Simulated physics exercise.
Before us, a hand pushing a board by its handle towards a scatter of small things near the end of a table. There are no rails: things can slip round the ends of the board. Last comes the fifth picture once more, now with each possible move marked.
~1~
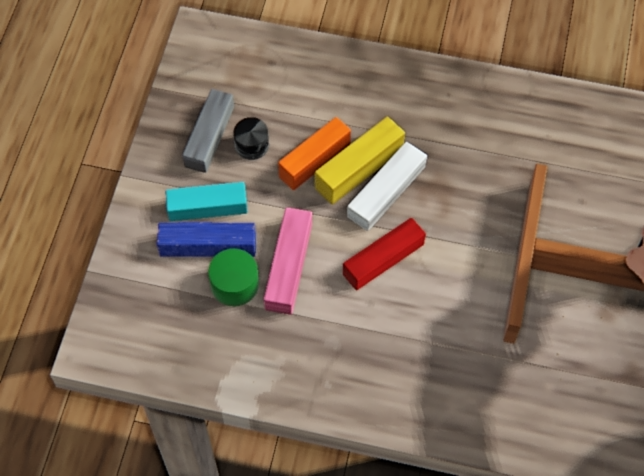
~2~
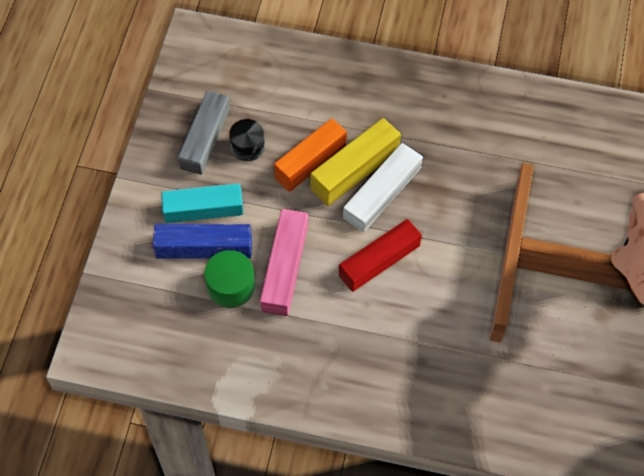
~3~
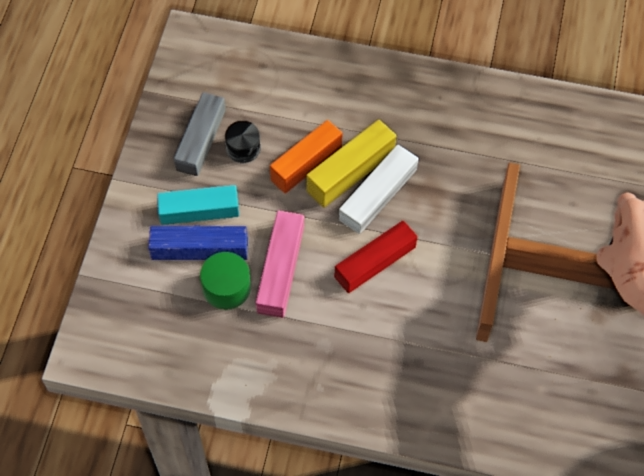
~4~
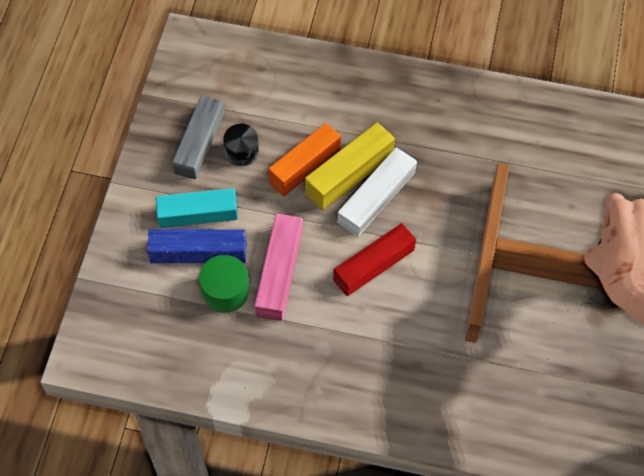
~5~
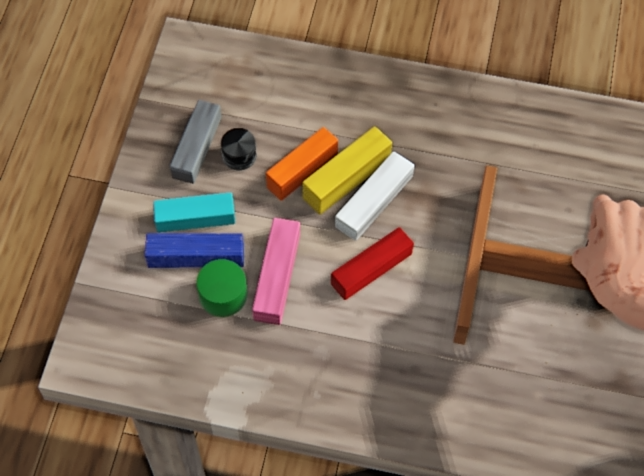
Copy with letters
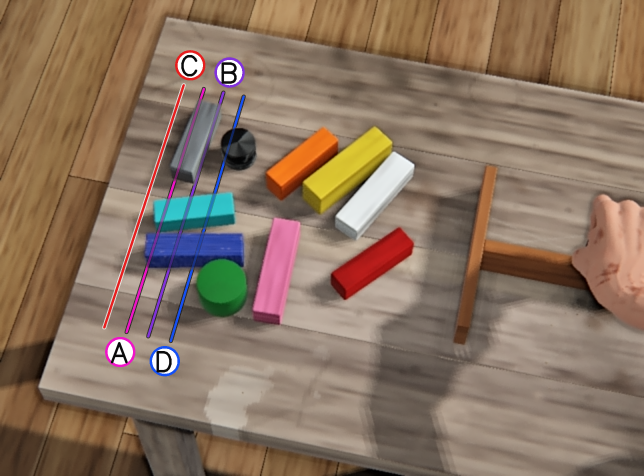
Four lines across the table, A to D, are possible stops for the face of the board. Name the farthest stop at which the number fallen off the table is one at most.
It should halt at D.
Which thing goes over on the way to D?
It is the grey stick.
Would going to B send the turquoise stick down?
Yes.
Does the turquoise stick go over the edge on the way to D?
No.
On the marked copy, A at (167, 204); B at (188, 208); C at (146, 200); D at (209, 212).
Taking D. A third of the way, board (380, 225); yellow stick (339, 166); red stick (348, 264).
Two thirds of the way, board (284, 206); grey stick (171, 133); black tin (200, 135).
When it is over, board (212, 192); grey stick over the edge; blue bar (98, 227); one fallen.
As for the rest, A drops six; B drops four; C drops seven.
